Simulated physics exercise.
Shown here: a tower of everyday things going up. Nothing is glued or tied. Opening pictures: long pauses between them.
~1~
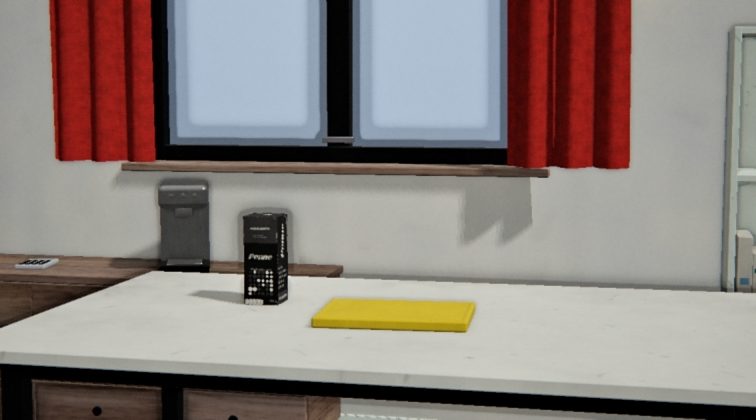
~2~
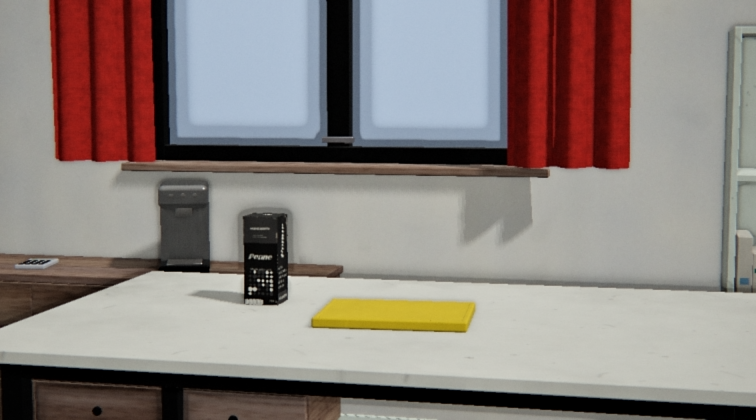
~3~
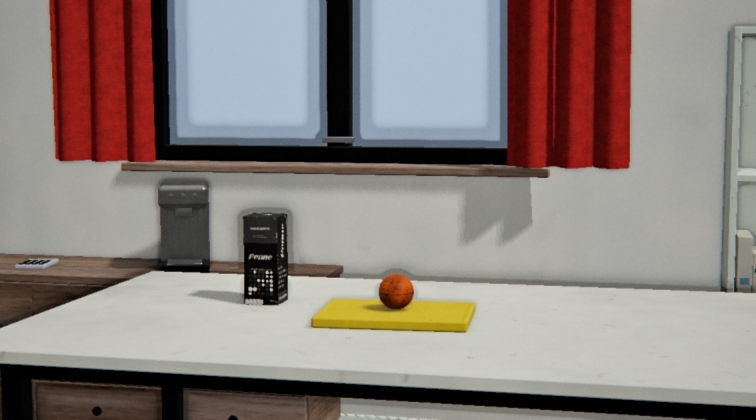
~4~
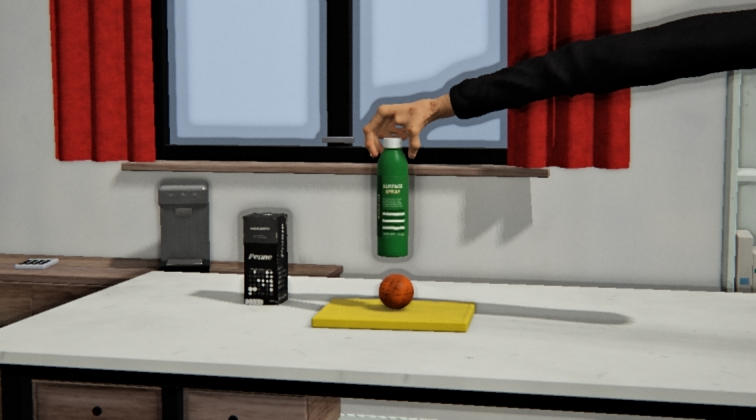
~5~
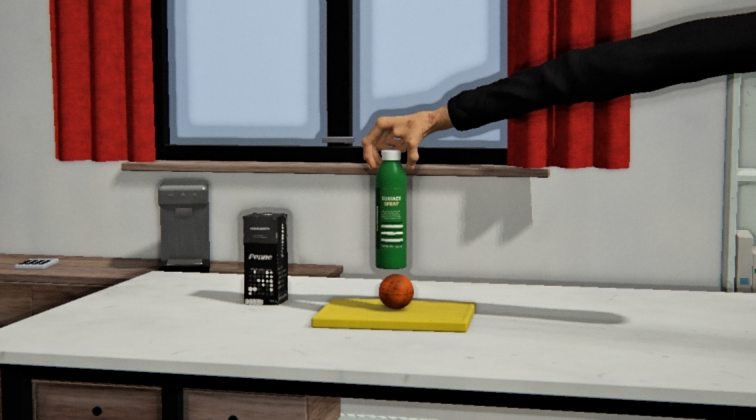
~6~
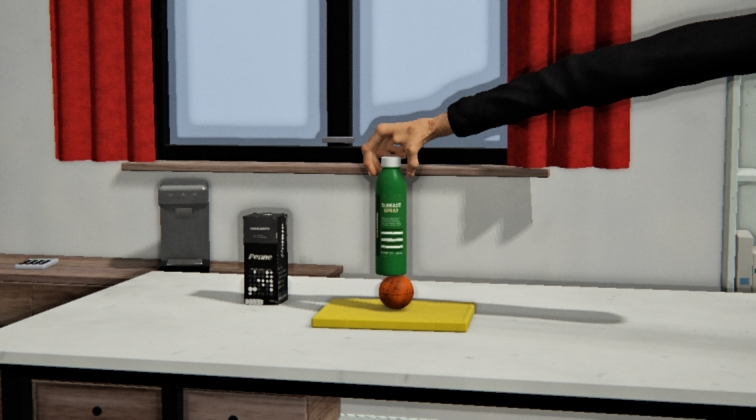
To begin with, a yellow tray lies on a white counter to the right of a black carton, and nothing moves. Then an orange ball appears on the tray. Next, a hand reaching in from the right holds a green bottle above the ball and lowers it until it touches the ball's top.
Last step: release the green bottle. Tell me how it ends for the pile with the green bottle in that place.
The pile can't cope with it, I'd say.
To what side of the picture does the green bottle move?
It ends up further left.
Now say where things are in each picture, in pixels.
In the first frame, the last thing is not in view yet; yellow tray (396, 315).
In the second frame, the last thing is not in view yet; black carton (266, 259).
In the third frame, the last thing is not in view yet; orange ball (396, 291).
In the fourth frame, coming down; green bottle (393, 197); yellow tray (396, 315).
In the fifth frame, coming down; green bottle (391, 209); black carton (266, 259).
In the sixth frame, in place under the hand; green bottle (391, 216); orange ball (396, 291).
Then, 0.50 s on from there, green bottle now fallen; orange ball shifted a little.
Then, 0.60 s on from there, orange ball shifted a little.
Then, 1.50 s on from there, green bottle resting near (274, 297).
In the end, fallen, green bottle; the other 3 unmoved. At the end, from the last picture's camera, green bottle near (269, 300). The pile comes apart.
